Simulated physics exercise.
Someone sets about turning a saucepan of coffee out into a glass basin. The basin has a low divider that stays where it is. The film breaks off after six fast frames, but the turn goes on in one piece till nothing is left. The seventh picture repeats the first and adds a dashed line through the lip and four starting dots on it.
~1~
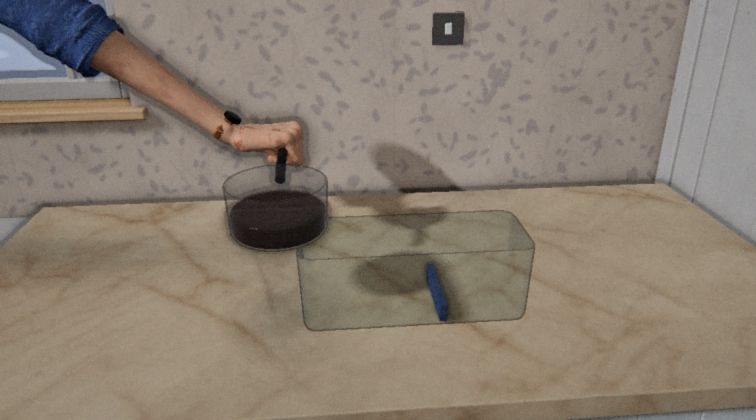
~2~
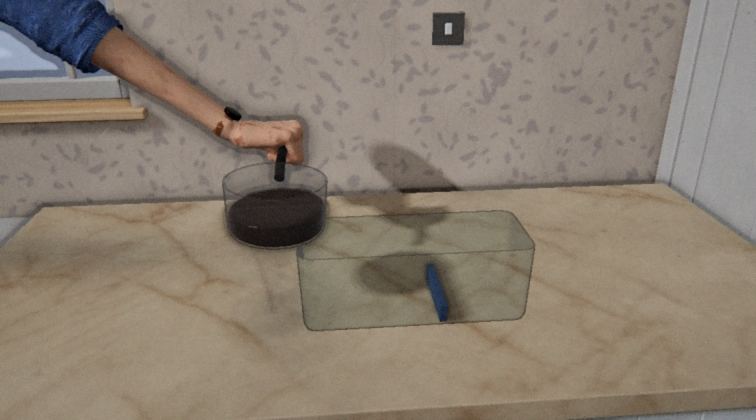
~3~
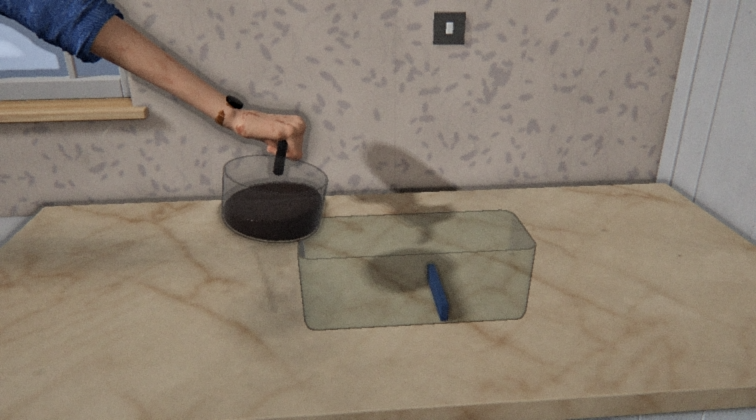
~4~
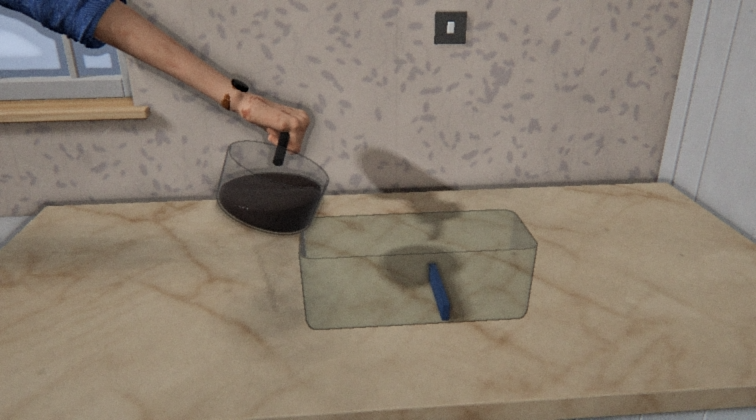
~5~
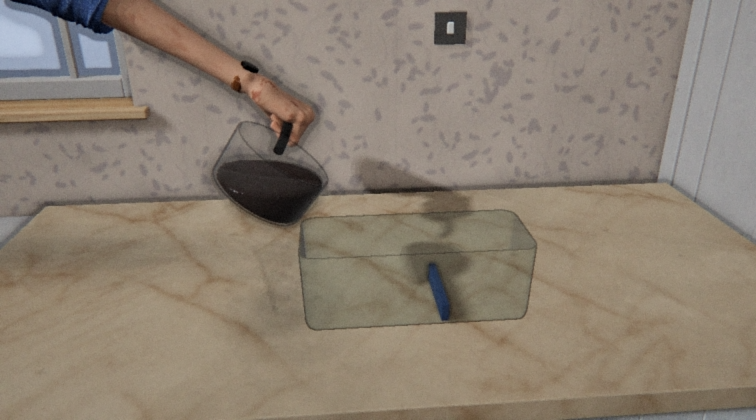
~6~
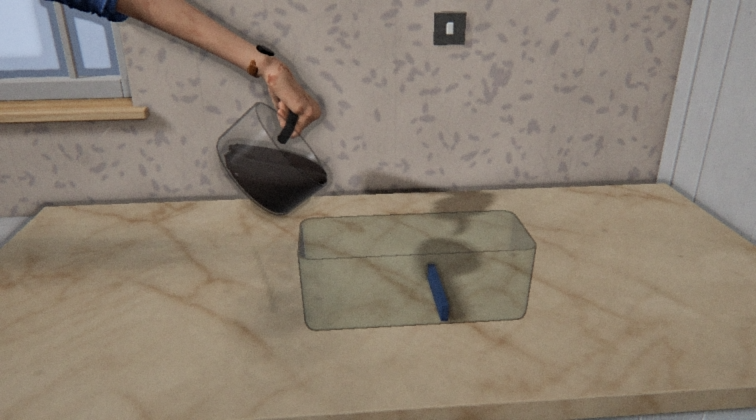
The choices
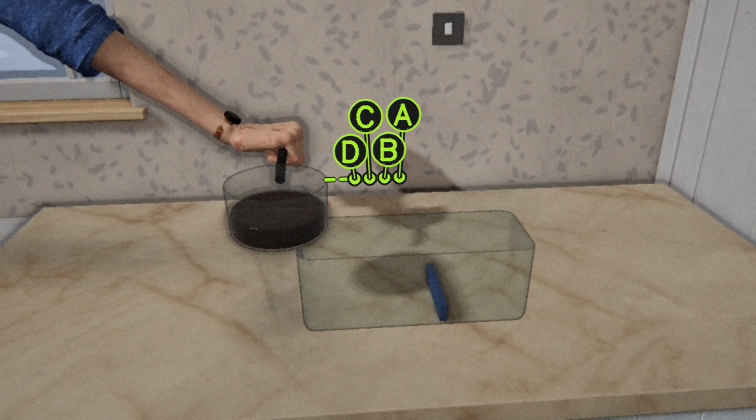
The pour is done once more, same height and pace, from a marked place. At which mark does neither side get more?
Use spot C.
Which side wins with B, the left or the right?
The right side.
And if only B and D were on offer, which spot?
That is spot B.
On the marked copy, A at (399, 177); B at (384, 177); C at (369, 178); D at (354, 178).
For spot A, about 23 % ends left of the wall and 75 % right of it.
For spot B, about 30 % ends left of the wall and 68 % right of it.
For spot C, about 53 % ends left of the wall and 45 % right of it.
For spot D, about 79 % ends left of the wall and 19 % right of it.
